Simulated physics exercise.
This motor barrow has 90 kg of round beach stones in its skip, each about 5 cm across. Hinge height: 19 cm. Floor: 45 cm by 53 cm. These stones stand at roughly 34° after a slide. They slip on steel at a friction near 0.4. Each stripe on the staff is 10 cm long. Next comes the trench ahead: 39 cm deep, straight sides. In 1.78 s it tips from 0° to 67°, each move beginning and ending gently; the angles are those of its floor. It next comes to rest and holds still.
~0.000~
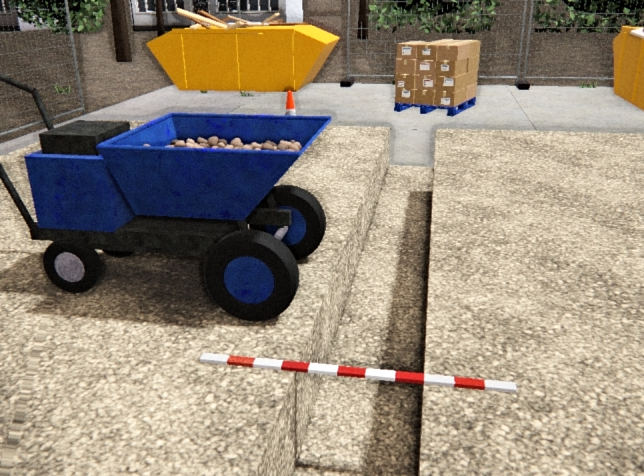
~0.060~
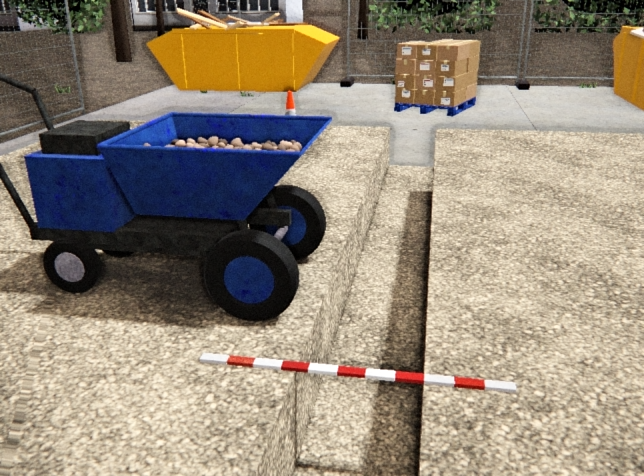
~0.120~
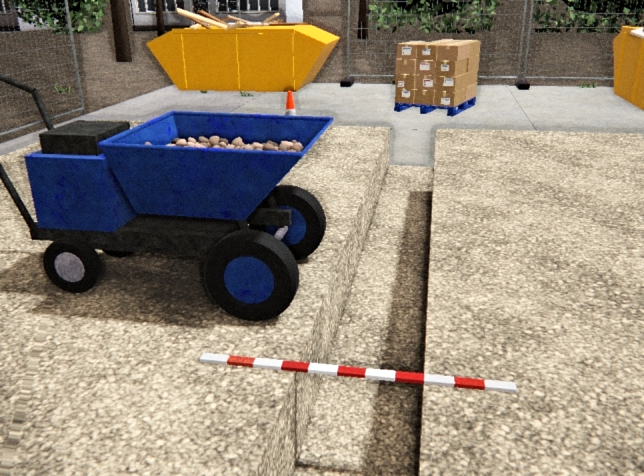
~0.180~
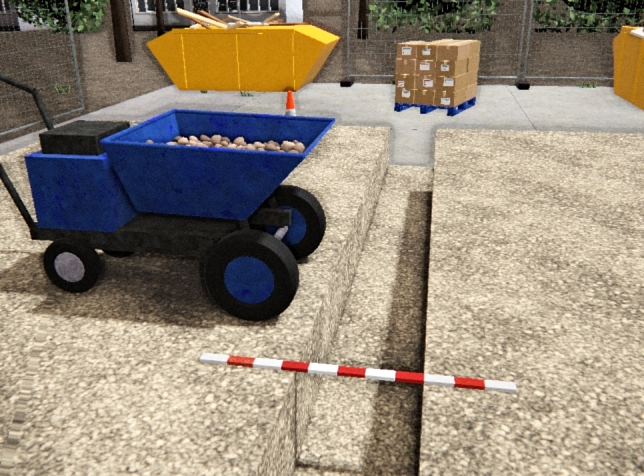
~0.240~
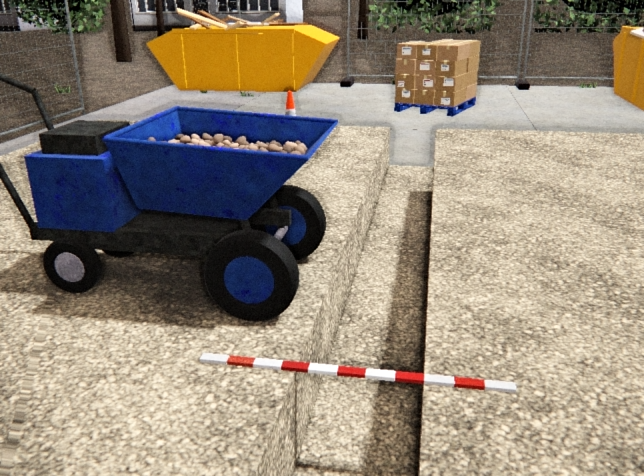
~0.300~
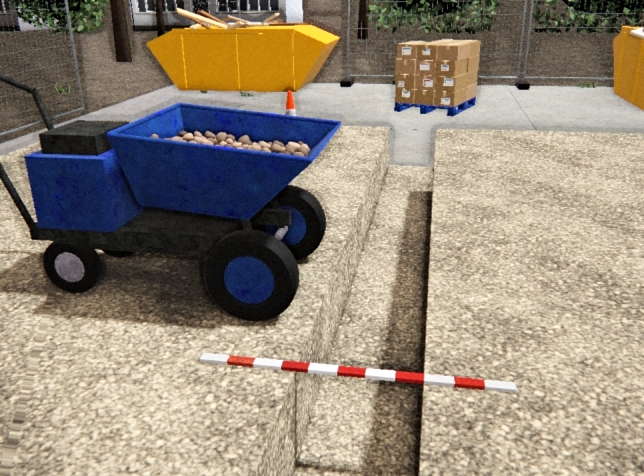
To begin with, a blue motor barrow loaded with rounded stones stands level on gravelly ground, left of a trench crossed by a red-and-white staff. Then its skip begins tilting slowly and slightly toward the right, its back edge rising a little, while the wheels and everything around it stay still.
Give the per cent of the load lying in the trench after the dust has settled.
Close to 47 in every hundred.
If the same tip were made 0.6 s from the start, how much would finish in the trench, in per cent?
Then about 30 per cent.
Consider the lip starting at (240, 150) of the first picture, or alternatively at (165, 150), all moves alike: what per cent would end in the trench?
It comes to about 100 and 80 in a hundred.
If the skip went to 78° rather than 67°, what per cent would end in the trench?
Some 50% would finish there.
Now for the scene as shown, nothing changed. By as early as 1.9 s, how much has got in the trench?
Roughly 20 percent of the load.
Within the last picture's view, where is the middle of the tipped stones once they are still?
Look at roughly (440, 294).
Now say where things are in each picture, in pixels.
In the first frame, lip at (299, 154), floor tilted 0°, highest stones at (229, 147).
In the second frame, the skip is at 0°, its lip at (300, 155); the top of the load is at (229, 147); the stones move at 0.1 m/s on average.
In the third frame, the skip is at 1°, its lip at (302, 155); the top of the load is at (230, 147); the stones move at 0.1 m/s on average.
In the fourth frame, the skip is at 2°, its lip at (304, 157); the top of the load is at (219, 145); the stones move at 0.2 m/s on average.
In the fifth frame, the skip is at 3°, its lip at (308, 158); the top of the load is at (198, 143); the stones move at 0.2 m/s on average.
In the sixth frame, the skip is at 5°, its lip at (312, 161); the top of the load is at (191, 141); the stones move at 0.2 m/s on average.
After 1.3 s the floor is at 57°; 100 % in the skip; the foremost stones are at (391, 228).
After 1.9 s the floor is at 67°; 45 % in the skip, 19 % in the trench, 35 % past the trench; the foremost stones are at (523, 296).
After 2.2 s the floor is at 67°; 16 % in the skip, 30 % in the trench, 54 % past the trench; the foremost stones are at (618, 321).
After 4.2 s the floor is at 67°; 0 % in the skip, 47 % in the trench, 53 % past the trench; the foremost stones are past the picture's edge.
